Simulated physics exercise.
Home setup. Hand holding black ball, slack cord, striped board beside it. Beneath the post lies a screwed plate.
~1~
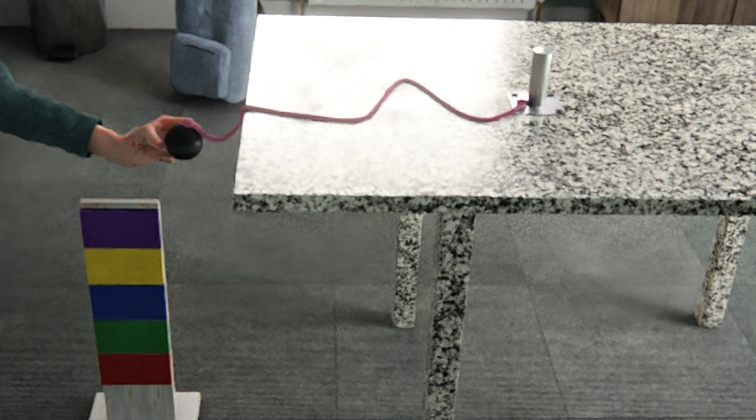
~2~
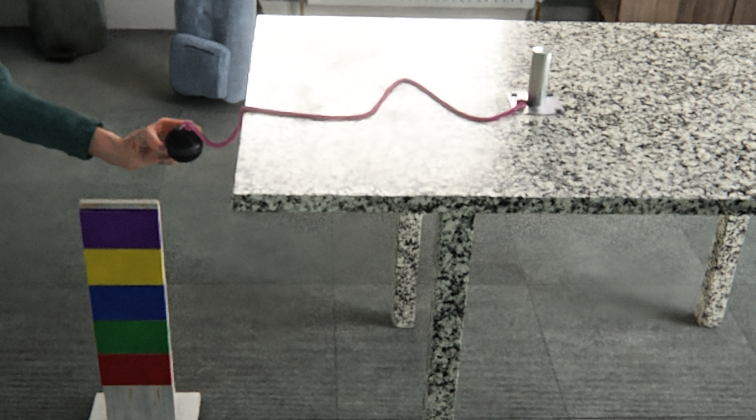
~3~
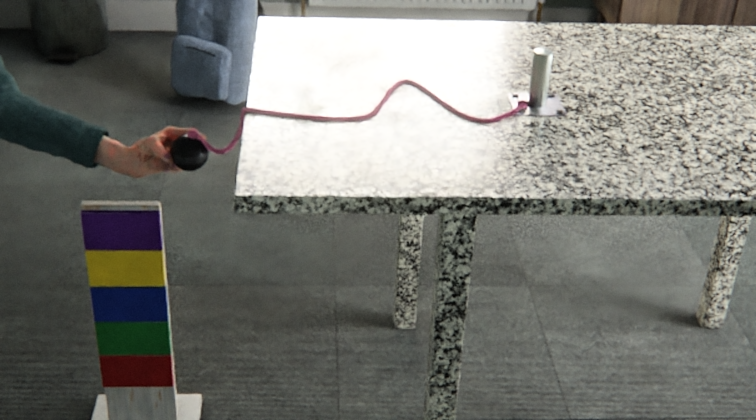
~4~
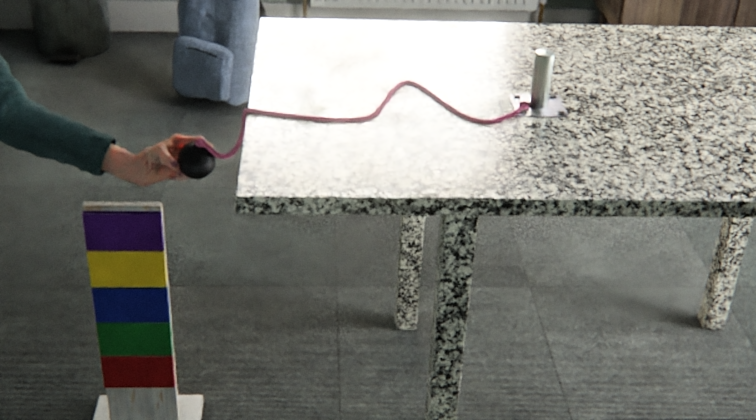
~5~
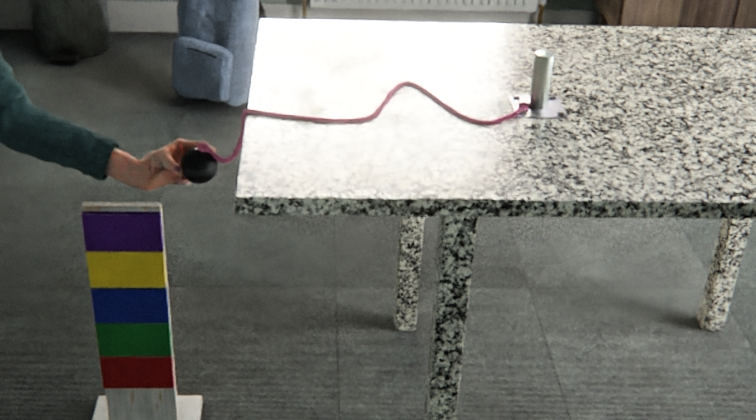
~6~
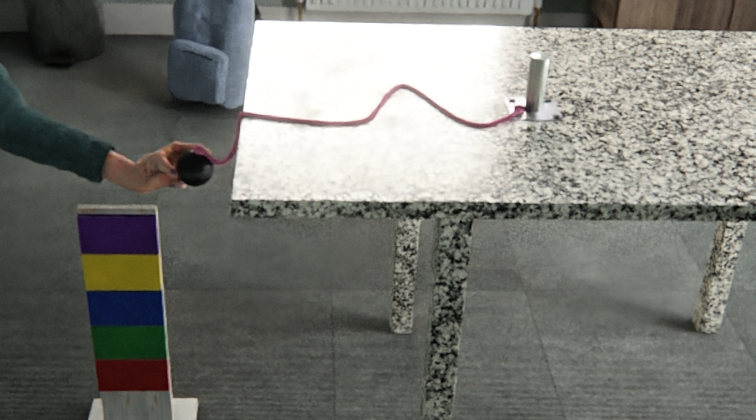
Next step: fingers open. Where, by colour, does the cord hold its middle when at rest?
By colour, at blue.
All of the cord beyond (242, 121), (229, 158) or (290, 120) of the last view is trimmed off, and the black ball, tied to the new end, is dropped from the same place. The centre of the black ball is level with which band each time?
Purple; yellow; above them all.
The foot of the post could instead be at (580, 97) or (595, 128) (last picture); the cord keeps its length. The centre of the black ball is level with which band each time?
Answer, in order: Yellow, yellow.
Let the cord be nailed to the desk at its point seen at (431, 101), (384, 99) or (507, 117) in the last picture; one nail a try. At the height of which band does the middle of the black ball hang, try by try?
Each in turn comes out as yellow, purple, blue.
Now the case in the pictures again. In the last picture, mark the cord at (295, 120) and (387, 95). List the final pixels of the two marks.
The first at (242, 173), the second at (308, 106).
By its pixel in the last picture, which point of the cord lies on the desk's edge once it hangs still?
It lies at about (366, 120).
Early on, ball near (209, 303); level with blue.
Midway, ball near (279, 295); level with blue.
Near the end, ball near (234, 304); level with blue.
Finally, ball near (246, 303); level with blue. Its middle rests at the blue band.
